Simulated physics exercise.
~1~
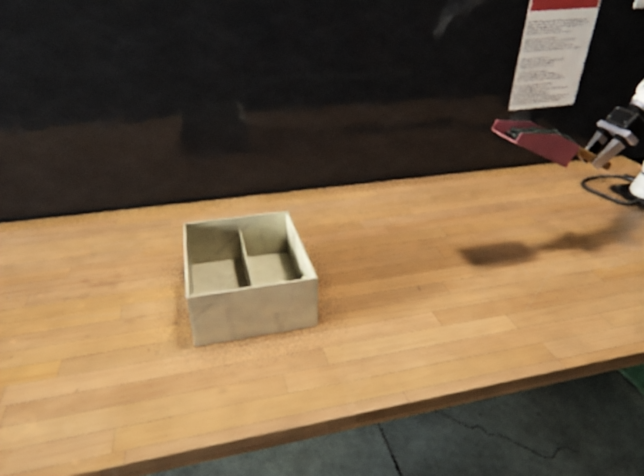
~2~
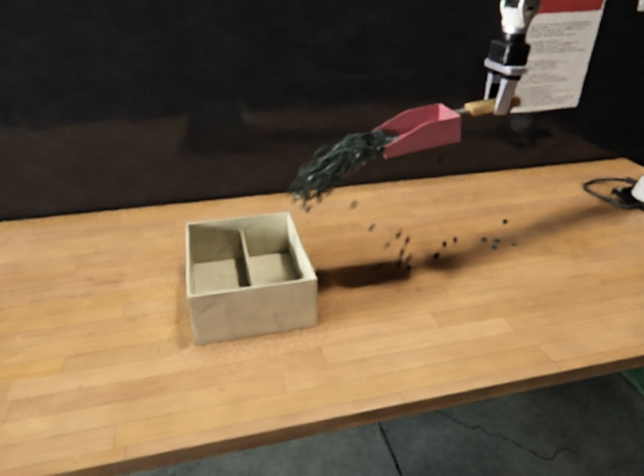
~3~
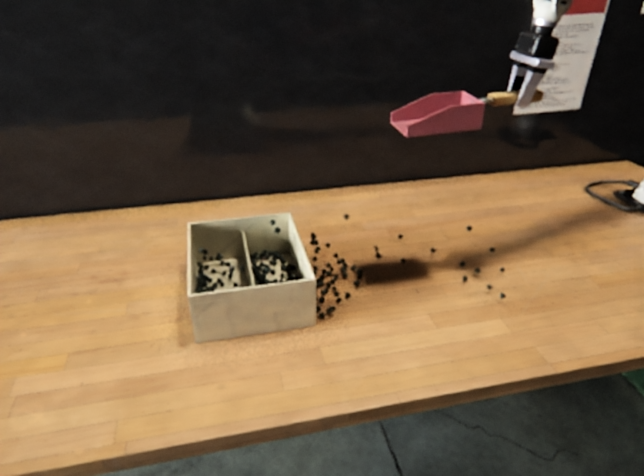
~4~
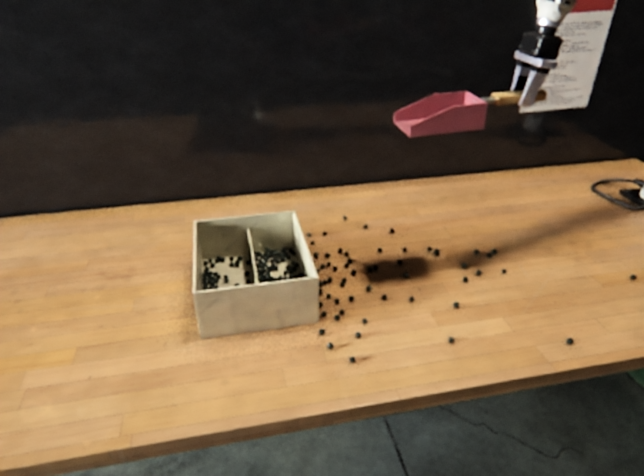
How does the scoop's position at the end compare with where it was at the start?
At the end the scoop is further to the left and slightly higher than at the start, when it was over the right side of the table.
